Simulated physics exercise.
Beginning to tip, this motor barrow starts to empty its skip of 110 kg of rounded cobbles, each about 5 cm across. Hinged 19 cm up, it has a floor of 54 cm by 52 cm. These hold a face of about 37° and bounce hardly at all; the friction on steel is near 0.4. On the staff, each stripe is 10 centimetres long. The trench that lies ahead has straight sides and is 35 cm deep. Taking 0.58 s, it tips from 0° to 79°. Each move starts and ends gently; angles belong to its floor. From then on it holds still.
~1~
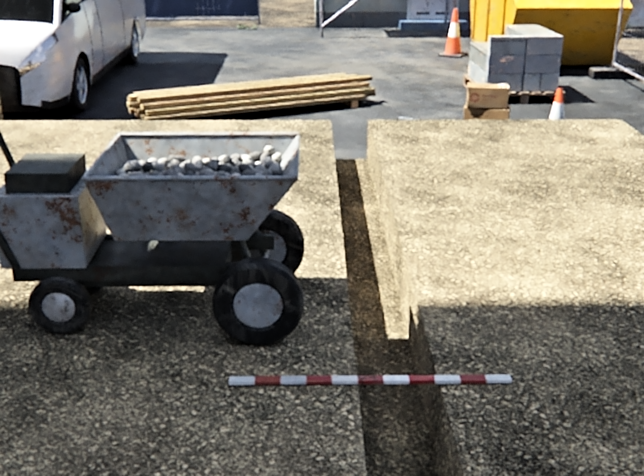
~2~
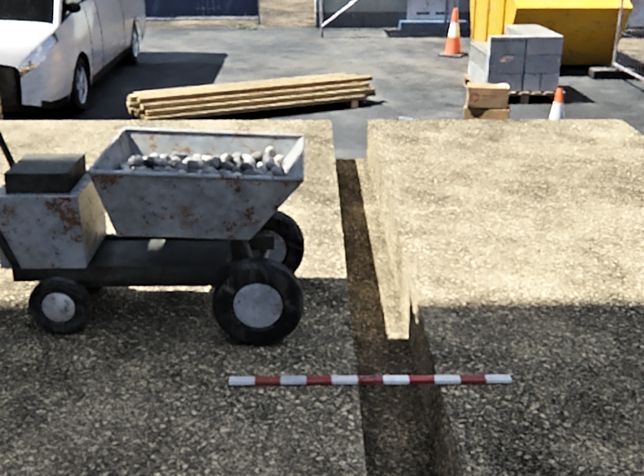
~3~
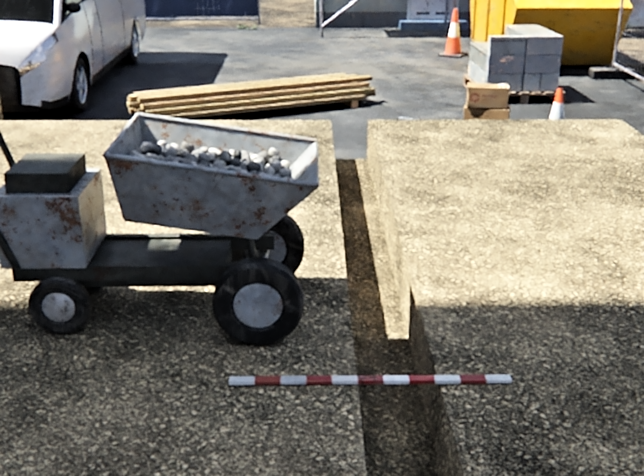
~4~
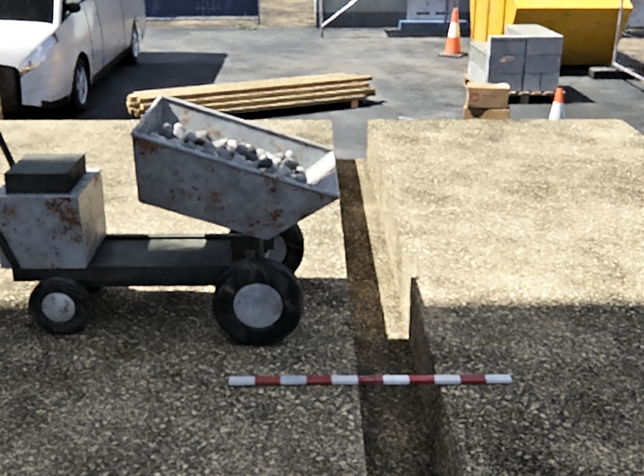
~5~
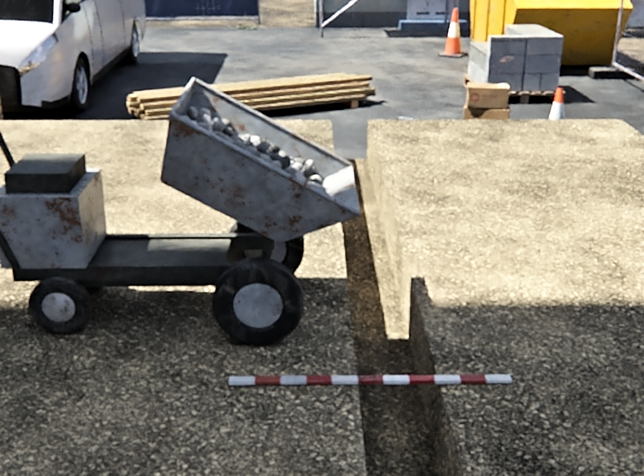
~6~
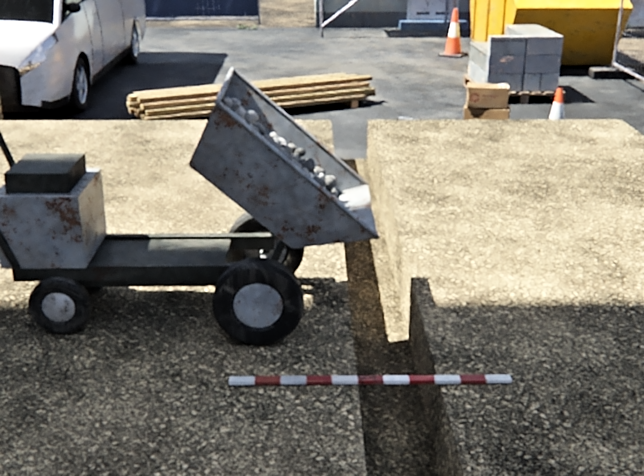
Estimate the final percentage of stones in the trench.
I would say 27 percent.
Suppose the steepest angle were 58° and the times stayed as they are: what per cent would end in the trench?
Roughly 25%.
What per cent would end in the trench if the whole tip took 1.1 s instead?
Around 40 per cent would end in the trench.
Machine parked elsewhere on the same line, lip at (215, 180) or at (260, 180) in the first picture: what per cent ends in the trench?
About 80 per cent first, then about 60 per cent.
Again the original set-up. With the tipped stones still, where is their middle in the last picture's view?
I'd point to around (474, 306).
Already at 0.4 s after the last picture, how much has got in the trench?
By then, around 10 percent.
Then, 0.1 s after the last picture the floor is at 66°, 100 % in the skip; the foremost stones are at (377, 246).
Then, 0.4 s after the last picture the floor is at 79°, 52 % in the skip, 10 % in the trench, 38 % past the trench; the foremost stones are at (488, 301).
Then, 0.7 s after the last picture the floor is at 79°, 1 % in the skip, 25 % in the trench, 74 % past the trench; the foremost stones are past the picture's edge.
Then, 2.7 s after the last picture the floor is at 79°, 0 % in the skip, 27 % in the trench, 73 % past the trench; the foremost stones are past the picture's edge.
